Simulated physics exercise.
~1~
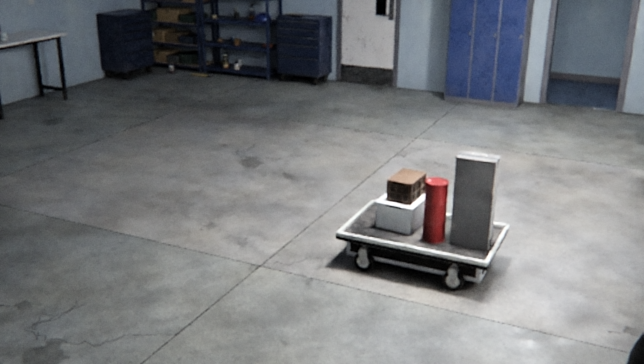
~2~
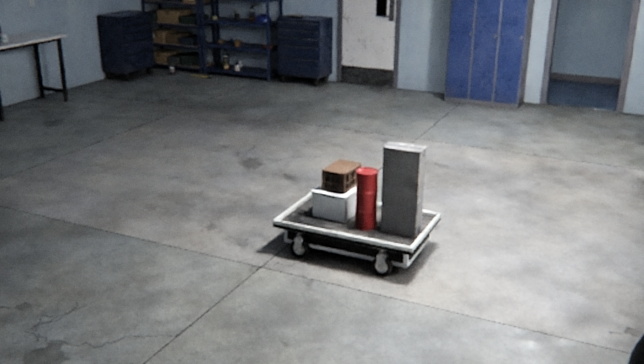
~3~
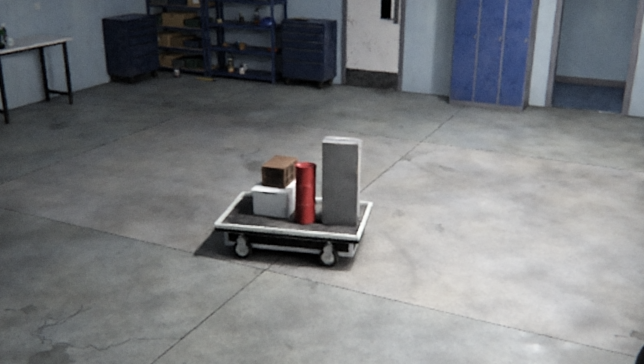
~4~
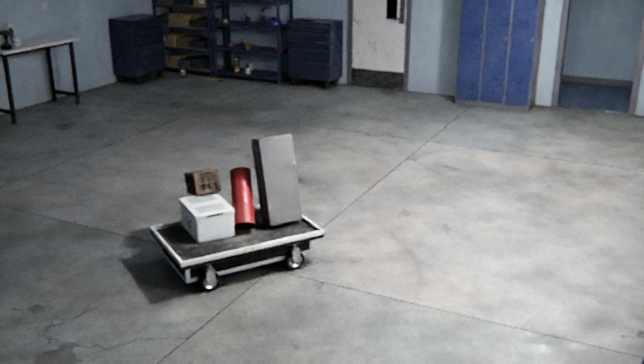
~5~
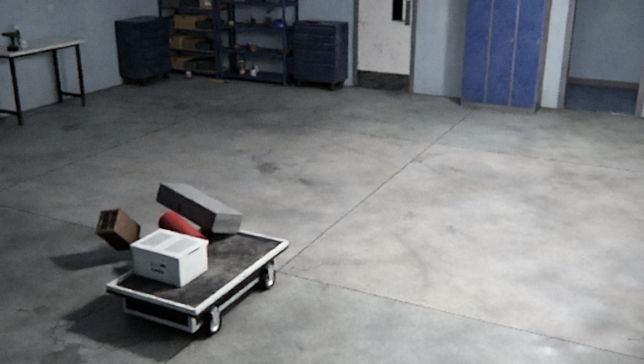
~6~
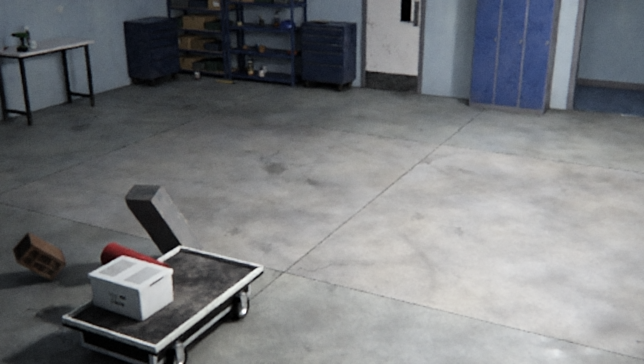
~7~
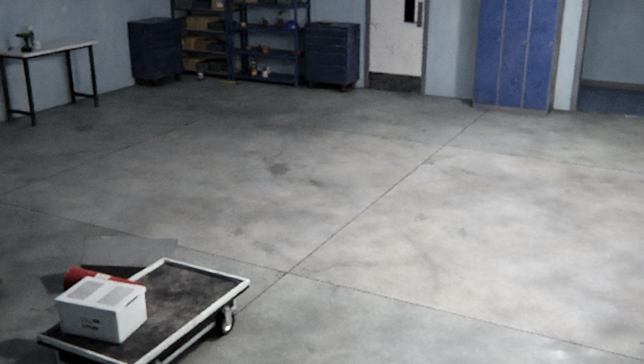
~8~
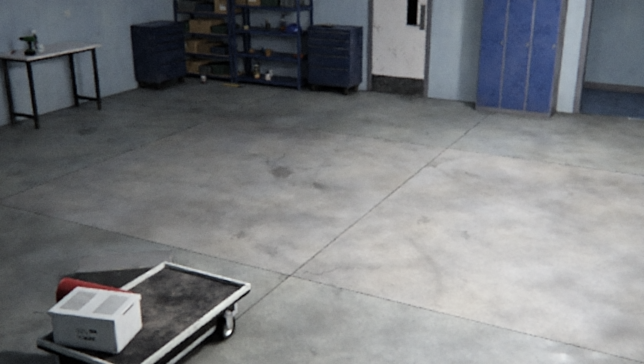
A loaded cart rolls left and turns, losing a brown crate, then a grey box.
